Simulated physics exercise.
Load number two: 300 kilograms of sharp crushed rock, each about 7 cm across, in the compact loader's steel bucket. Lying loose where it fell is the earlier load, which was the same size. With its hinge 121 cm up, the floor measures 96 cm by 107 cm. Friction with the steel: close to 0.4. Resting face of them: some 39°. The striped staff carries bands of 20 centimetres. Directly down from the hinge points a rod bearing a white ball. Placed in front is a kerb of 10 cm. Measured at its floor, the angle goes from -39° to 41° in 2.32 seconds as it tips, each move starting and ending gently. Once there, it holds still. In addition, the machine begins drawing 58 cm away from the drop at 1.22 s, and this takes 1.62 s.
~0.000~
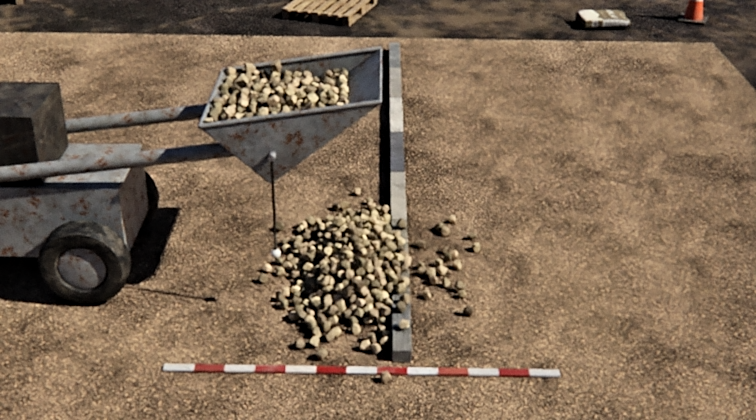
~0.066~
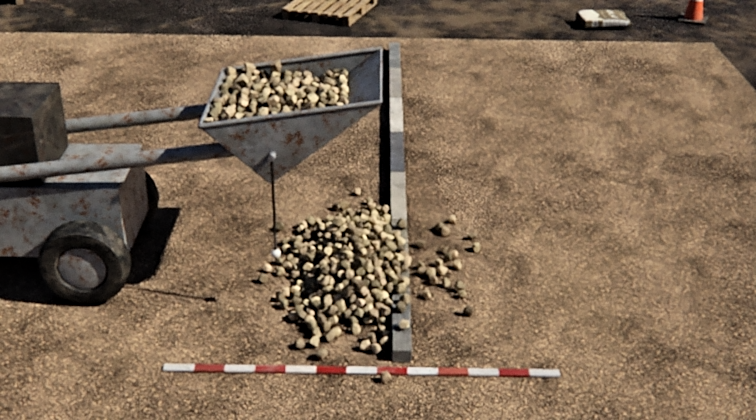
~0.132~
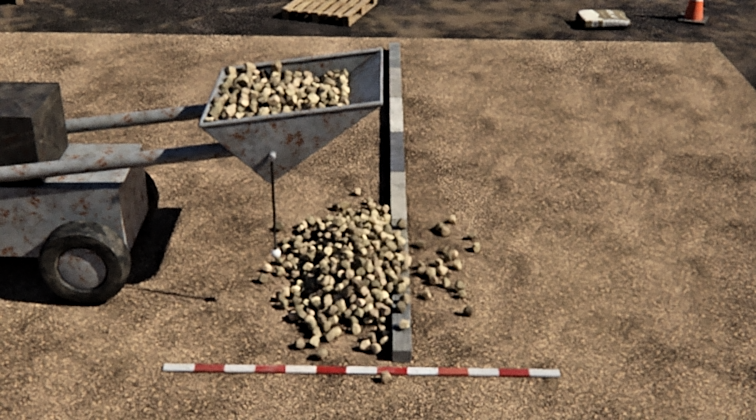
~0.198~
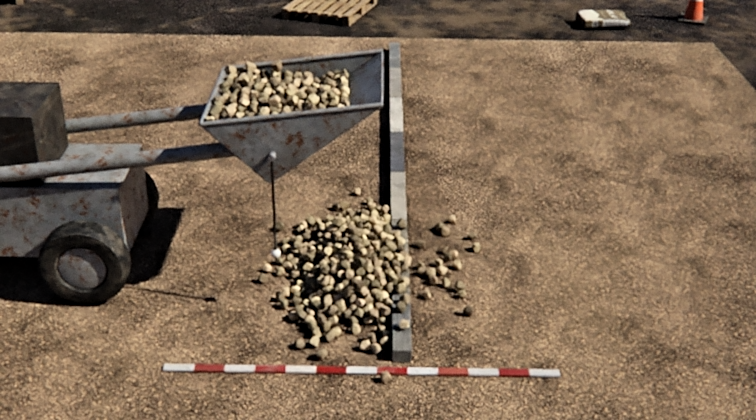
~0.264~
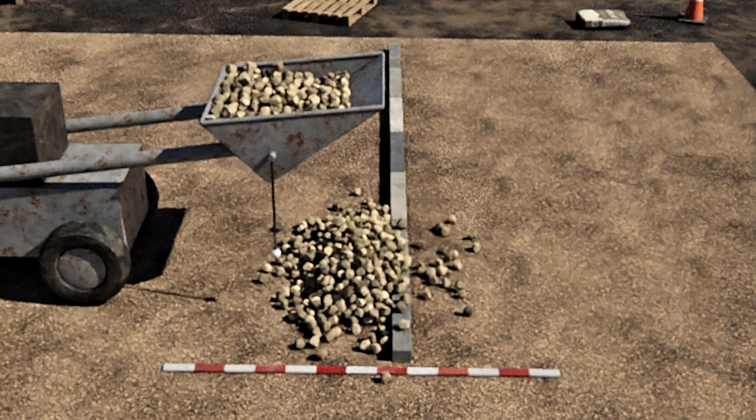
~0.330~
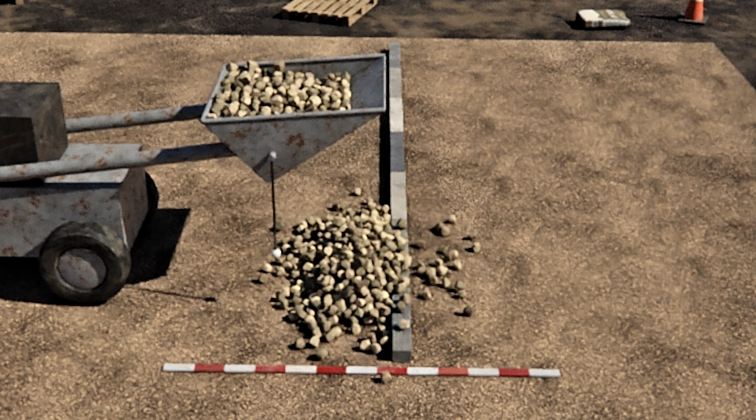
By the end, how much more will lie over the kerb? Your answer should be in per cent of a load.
About 4 per cent.
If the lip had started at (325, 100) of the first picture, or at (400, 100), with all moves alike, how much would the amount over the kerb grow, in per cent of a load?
0 % and 10 %.
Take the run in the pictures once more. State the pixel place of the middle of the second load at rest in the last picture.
The middle ends up near (322, 250).
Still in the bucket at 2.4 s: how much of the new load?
It still holds about 15 per cent.
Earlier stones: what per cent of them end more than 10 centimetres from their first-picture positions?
About 5 %.
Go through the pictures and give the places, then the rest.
In the first frame, the bucket is at -39°, its lip at (381, 102); the top of the load is at (270, 81). The earlier load is highest near (352, 237), 27 cm above ground level, 96 % on this side of the kerb, 4 % over the kerb.
In the second frame, lip at (381, 102), floor tilted -39°, highest stones at (270, 81); the stones move at 0.0 m/s on average.
In the third frame, the bucket is at -38°, its lip at (382, 103); the top of the load is at (270, 80); the stones move at 0.0 m/s on average.
In the fourth frame, lip at (383, 105), floor tilted -37°, highest stones at (271, 80); the stones move at 0.1 m/s on average.
In the fifth frame, lip at (384, 107), floor tilted -36°, highest stones at (261, 80); the stones move at 0.1 m/s on average.
In the sixth frame, lip at (385, 110), floor tilted -35°, highest stones at (260, 79); the stones move at 0.1 m/s on average.
After 1.7 s the floor is at 29°; in per cent of one load, 99 in the bucket, 97 on this side of the kerb, 4 over the kerb; the foremost stones are at (463, 263).
After 2.4 s the floor is at 41°; in per cent of one load, 17 in the bucket, 178 on this side of the kerb, 5 over the kerb; the foremost stones are at (463, 263).
After 3.3 s the floor is at 41°; in per cent of one load, 0 in the bucket, 192 on this side of the kerb, 8 over the kerb; the foremost stones are at (464, 261).
After 5.8 s the floor is at 41°; in per cent of one load, 0 in the bucket, 192 on this side of the kerb, 8 over the kerb; the foremost stones are at (464, 261). Net gain over the kerb, 4.
